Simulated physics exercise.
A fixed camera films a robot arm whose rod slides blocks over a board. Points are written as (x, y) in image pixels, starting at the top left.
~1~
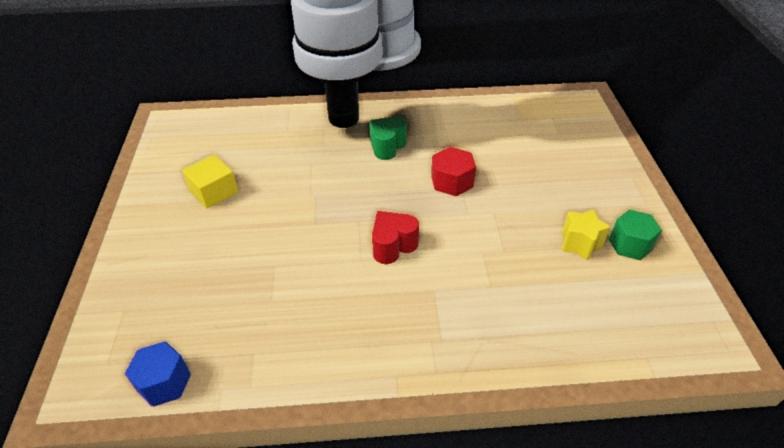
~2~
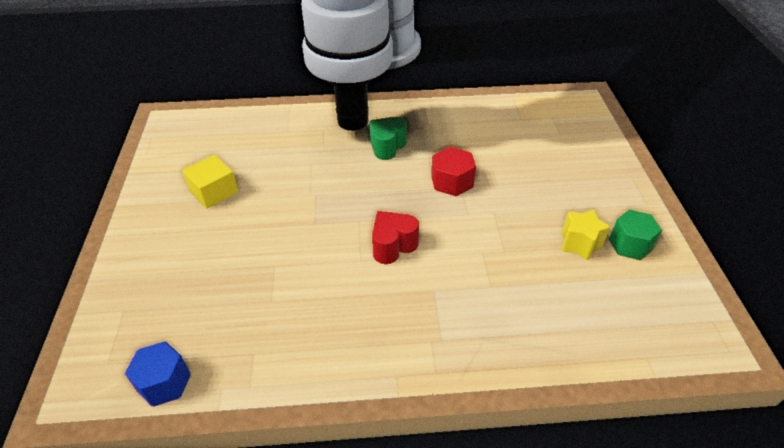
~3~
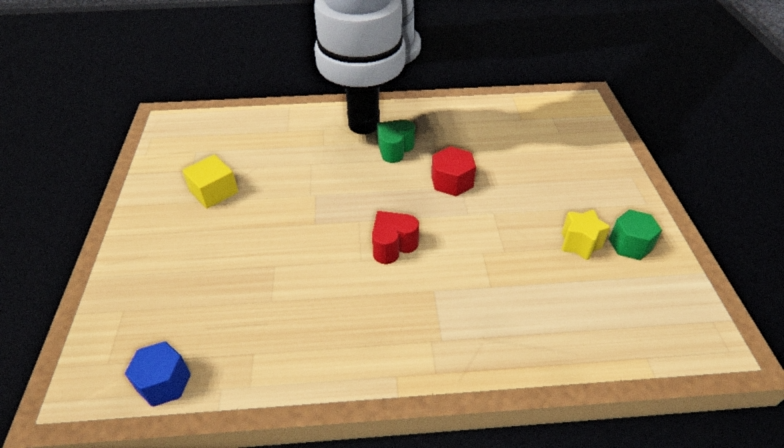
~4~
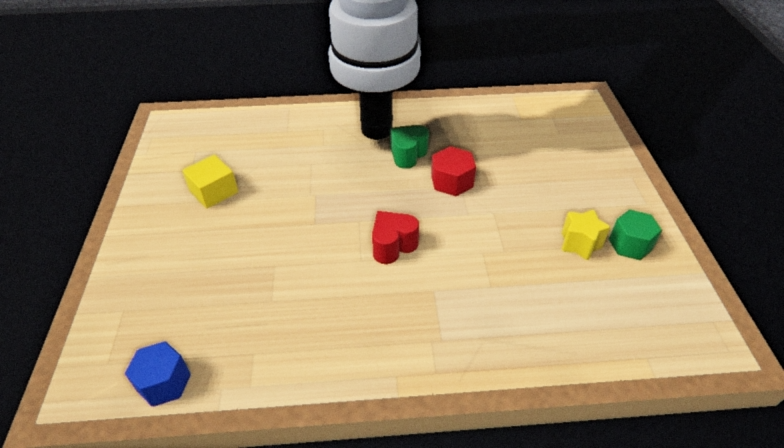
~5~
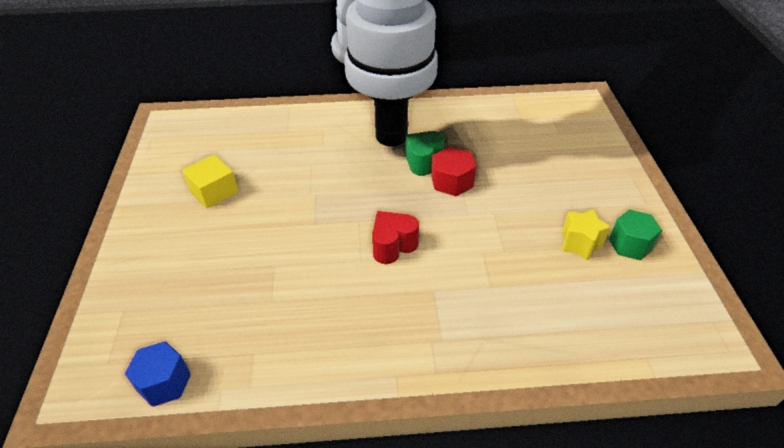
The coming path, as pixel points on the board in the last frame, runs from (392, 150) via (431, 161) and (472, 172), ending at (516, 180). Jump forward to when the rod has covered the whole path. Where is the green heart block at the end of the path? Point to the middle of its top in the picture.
It sits at (524, 182).
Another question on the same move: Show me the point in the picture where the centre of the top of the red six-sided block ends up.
It should be at about (500, 202).
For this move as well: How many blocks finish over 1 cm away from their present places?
There will be two blocks displaced.
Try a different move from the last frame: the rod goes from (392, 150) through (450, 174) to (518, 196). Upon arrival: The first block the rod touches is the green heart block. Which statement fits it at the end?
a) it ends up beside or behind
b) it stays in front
It's b.
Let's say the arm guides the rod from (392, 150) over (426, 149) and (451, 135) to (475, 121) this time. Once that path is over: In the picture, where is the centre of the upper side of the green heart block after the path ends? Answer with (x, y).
Roughly at (452, 145).
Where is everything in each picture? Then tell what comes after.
Rod's lower end at (344, 120); green heart block at (387, 126); red six-sided block at (454, 160), in the first frame.
Rod at (353, 122); blocks still, in the second frame.
Rod at (364, 126); green heart block at (395, 129), in the third frame.
Rod at (377, 131); green heart block at (409, 134), in the fourth frame.
Rod at (392, 138); green heart block at (424, 141); red six-sided block at (454, 160), in the fifth frame.
The first path, step by step. One third of the way, rod at (432, 149); green heart block at (461, 157), turned 25° clockwise; red six-sided block at (481, 179).
Two thirds of the way, rod at (474, 160); green heart block at (495, 172), turned 60° clockwise; red six-sided block at (497, 197), turned 35° clockwise.
At the end, rod at (519, 168); green heart block at (524, 182), turned 110° clockwise; red six-sided block at (500, 202), turned 55° clockwise.
